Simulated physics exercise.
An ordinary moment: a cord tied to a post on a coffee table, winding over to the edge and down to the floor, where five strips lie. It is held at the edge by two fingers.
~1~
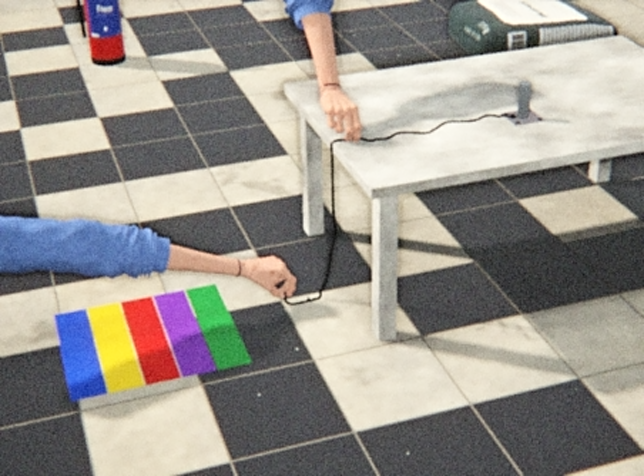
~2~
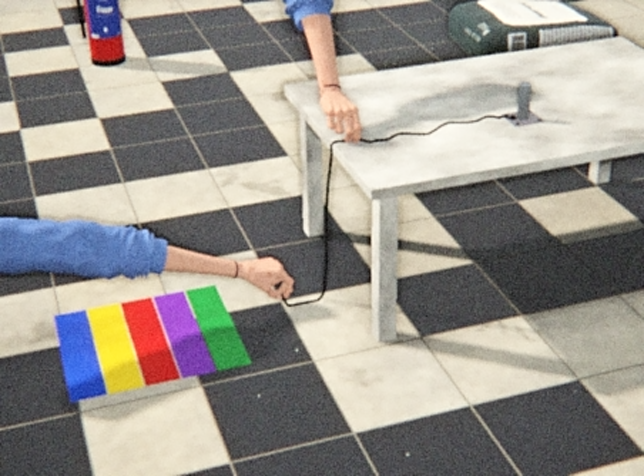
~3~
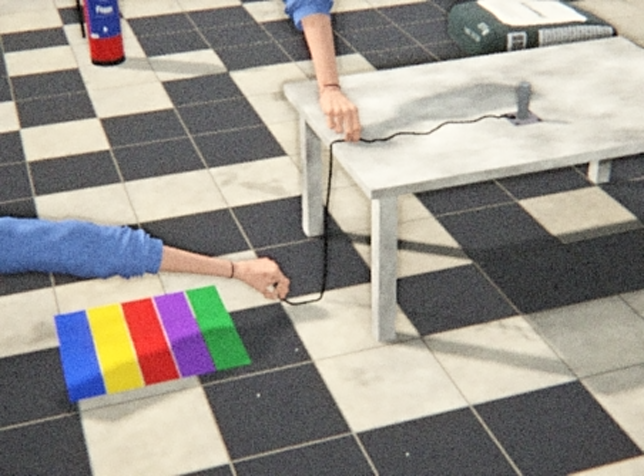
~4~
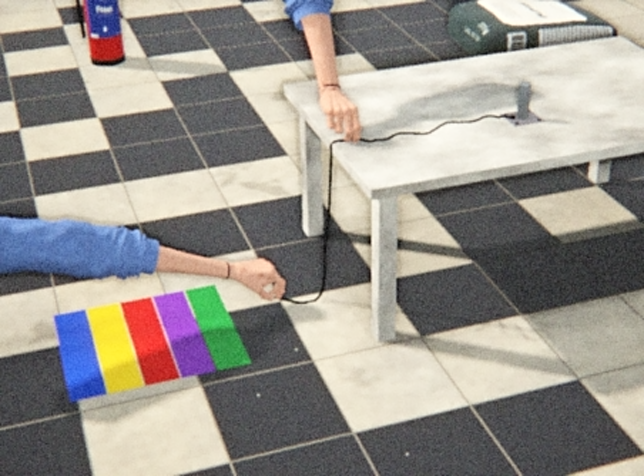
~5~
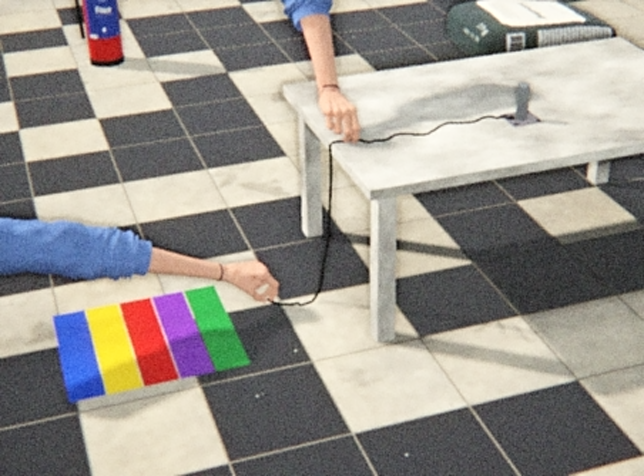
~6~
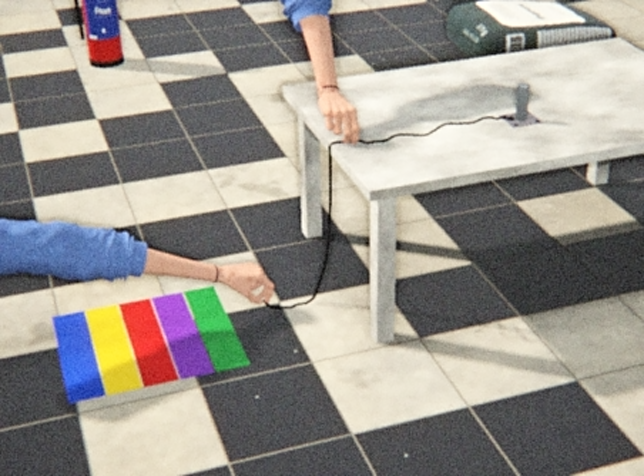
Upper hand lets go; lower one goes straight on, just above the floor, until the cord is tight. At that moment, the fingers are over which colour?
Over the red one.
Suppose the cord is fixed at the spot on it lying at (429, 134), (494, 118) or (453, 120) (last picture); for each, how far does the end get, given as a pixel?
(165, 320); (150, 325); (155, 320).
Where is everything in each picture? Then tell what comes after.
The first picture shows end (285, 294); green (228, 350); purple (194, 357); red (158, 365); yellow (122, 373); blue (86, 380).
The second picture shows end (283, 296); cord through (486, 117) (432, 132) (372, 142) (329, 173) (326, 235) (323, 294).
The third picture shows end (278, 296).
The fourth picture shows end (275, 297); cord through (485, 117) (432, 131) (372, 142) (330, 172) (326, 235) (321, 294).
The fifth picture shows end (268, 299).
The sixth picture shows end (263, 300); cord through (484, 118) (431, 133) (371, 143) (330, 174) (329, 236) (315, 295).
Soon after, end near (204, 312); over green.
After that, end near (166, 320); over purple.
At the stop, end near (143, 324); over red. The red one.
